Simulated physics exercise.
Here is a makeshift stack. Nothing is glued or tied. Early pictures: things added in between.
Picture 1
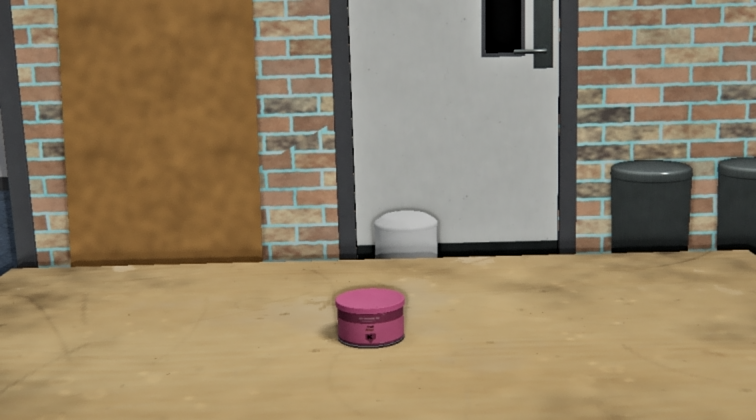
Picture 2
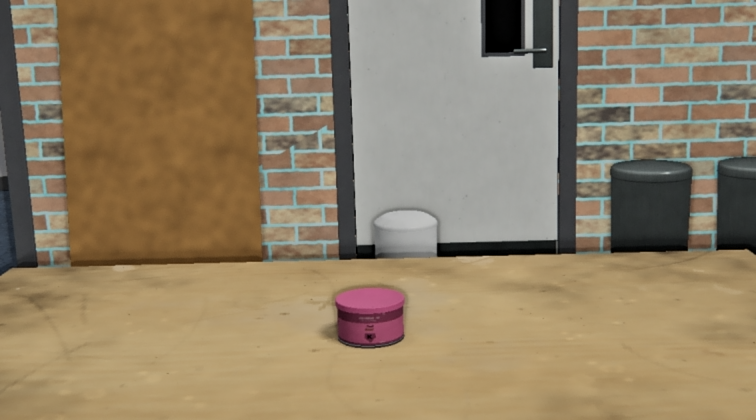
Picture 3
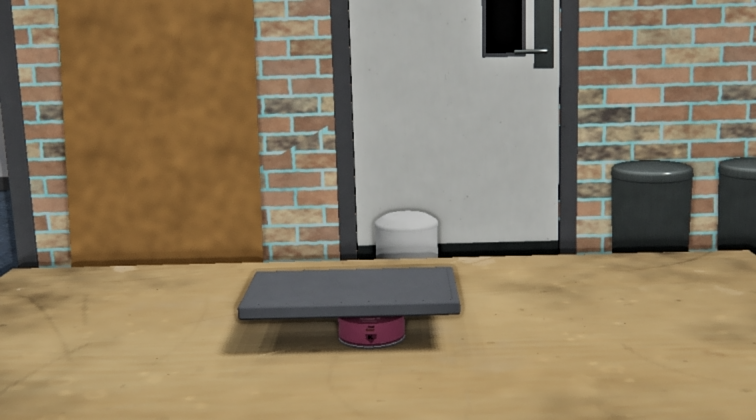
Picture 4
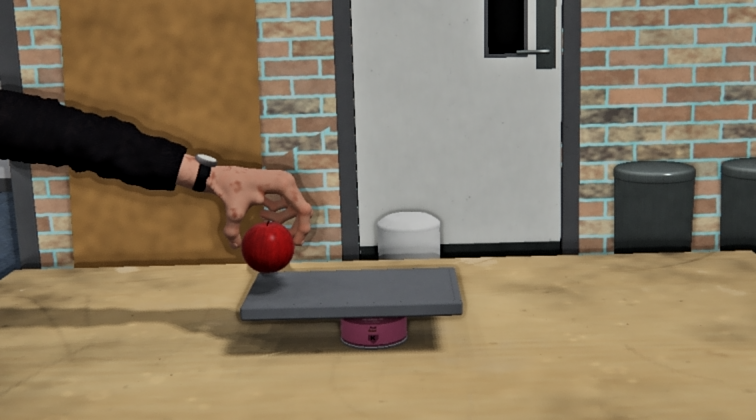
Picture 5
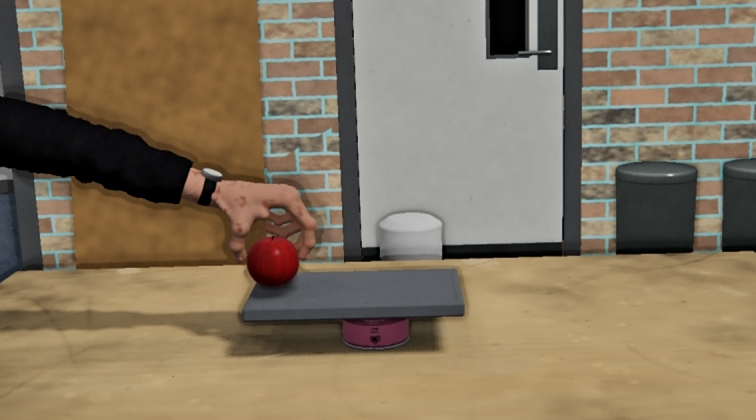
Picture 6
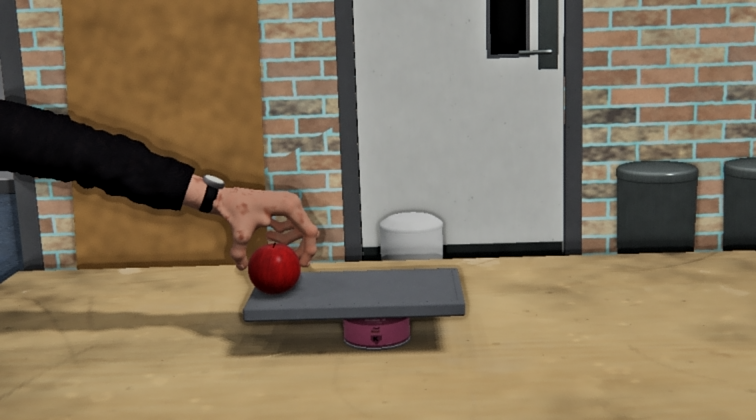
A hand lowers a red apple onto the left end of a grey lid.
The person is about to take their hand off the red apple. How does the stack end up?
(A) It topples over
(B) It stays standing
It topples over.
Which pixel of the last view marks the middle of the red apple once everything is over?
It ends up close to (213, 325).
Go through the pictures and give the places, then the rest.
In the first picture, the last thing is not in view yet.
In the second picture, the last thing is not in view yet.
In the third picture, the last thing is not in view yet; grey lid (352, 292).
In the fourth picture, on its way; red apple (268, 247); grey lid (354, 292).
In the fifth picture, on its way; red apple (273, 262); grey lid (356, 293).
In the sixth picture, in place under the hand; red apple (274, 268); grey lid (357, 293).
Then, 0.30 s after the last picture, red apple now fallen; grey lid tipped 28° from how it was.
Then, 0.50 s after the last picture, grey lid tipped 27° from how it was.
At rest, fallen, red apple; the other 2 in place. Seen from the same camera at the end, red apple near (213, 325). The stack gives way.
